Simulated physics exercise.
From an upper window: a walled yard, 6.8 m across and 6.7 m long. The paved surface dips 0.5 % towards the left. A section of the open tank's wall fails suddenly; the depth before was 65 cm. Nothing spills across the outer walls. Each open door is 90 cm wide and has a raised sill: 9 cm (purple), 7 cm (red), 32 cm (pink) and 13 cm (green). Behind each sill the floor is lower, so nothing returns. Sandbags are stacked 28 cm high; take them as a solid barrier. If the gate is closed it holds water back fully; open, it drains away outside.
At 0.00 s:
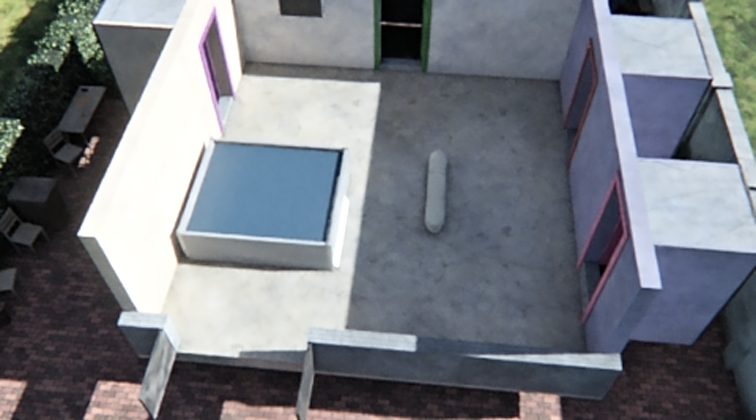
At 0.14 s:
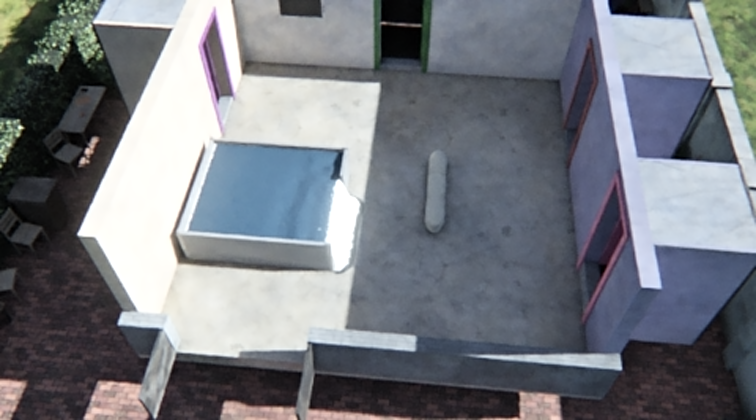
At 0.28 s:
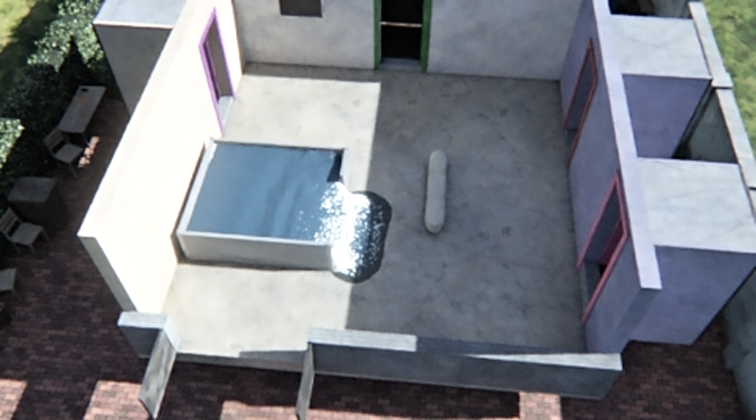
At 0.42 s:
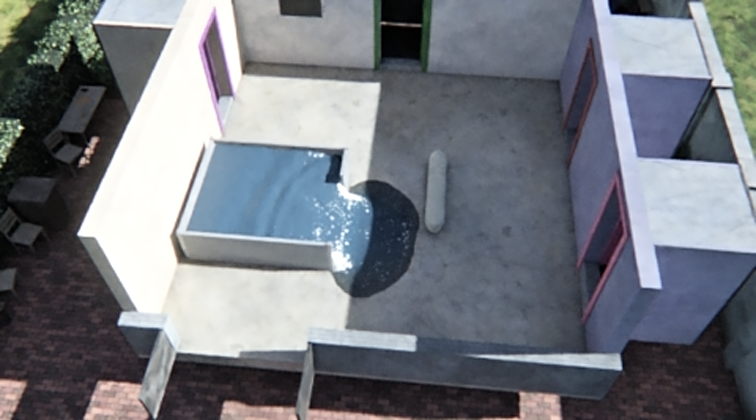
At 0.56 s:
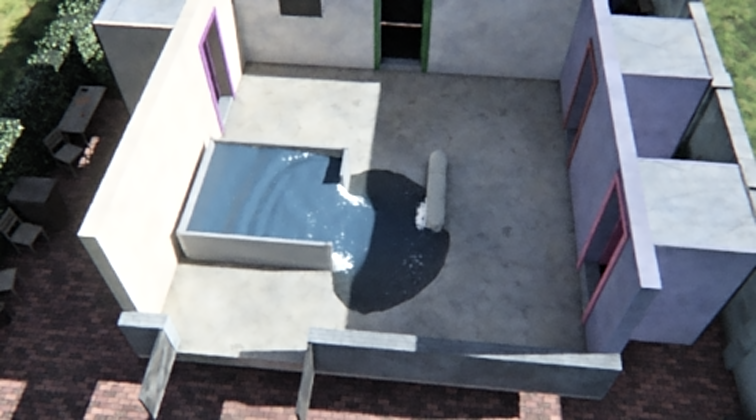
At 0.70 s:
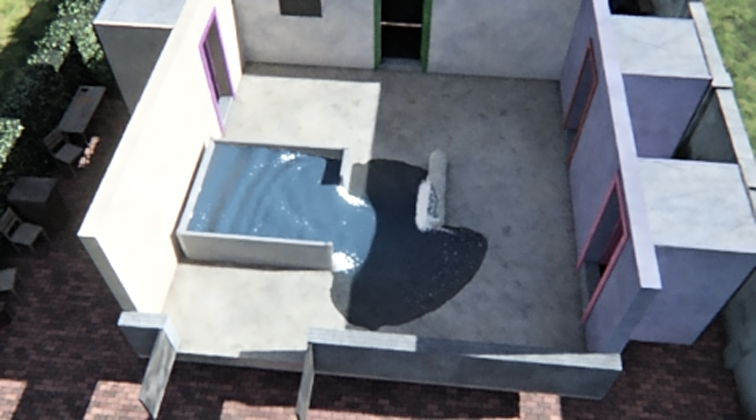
Water bursts through the right side of a tank and spreads around a pale barrier.
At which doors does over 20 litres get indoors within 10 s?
Door by door: At the purple door it does not reach the limit; at the red door it does not reach the limit; at the pink door it does not reach the limit; at the green door it stays under the limit.
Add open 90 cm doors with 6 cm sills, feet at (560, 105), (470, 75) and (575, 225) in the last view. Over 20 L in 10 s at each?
In turn: Above, over, past it.
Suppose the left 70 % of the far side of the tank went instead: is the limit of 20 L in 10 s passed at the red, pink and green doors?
Then: Red above, pink under, green not over.
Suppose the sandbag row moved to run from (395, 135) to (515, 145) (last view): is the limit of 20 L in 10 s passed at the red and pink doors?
Then: Red above, pink under.
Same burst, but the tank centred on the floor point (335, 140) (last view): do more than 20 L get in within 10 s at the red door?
Then: Red past it.
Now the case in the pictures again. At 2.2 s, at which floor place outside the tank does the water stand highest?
At about (584, 362).
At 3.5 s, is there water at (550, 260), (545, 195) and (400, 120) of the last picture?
In that order: Under water, wet, wet.
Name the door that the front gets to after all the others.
It is the purple one.
After 1.4 s water covers 30 % of the floor and is deepest (38 cm) near (417, 218); purple door not reached, red door not reached, pink door 14 cm at the sill, 0 L in, green door not reached.
After 2.2 s water covers 45 % of the floor and is deepest (54 cm) near (584, 362); purple door not reached, red door not reached, pink door 25 cm at the sill, 0 L in, green door not reached.
After 3.5 s water covers 60 % of the floor and is deepest (30 cm) near (582, 340); purple door not reached, red door 4 cm at the sill, 0 L in, pink door 27 cm at the sill, 1 L in, green door 13 cm at the sill, 0 L in.
After 6.0 s water covers 80 % of the floor and is deepest (18 cm) near (549, 96); purple door 5 cm at the sill, 0 L in, red door 6 cm at the sill, 0 L in, pink door 12 cm at the sill, 1 L in, green door 7 cm at the sill, 0 L in.
After 10.0 s water covers 95 % of the floor and is deepest (20 cm) near (209, 172); purple door 12 cm at the sill, 5 L in, red door 6 cm at the sill, 2 L in, pink door 7 cm at the sill, 1 L in, green door 7 cm at the sill, 1 L in.
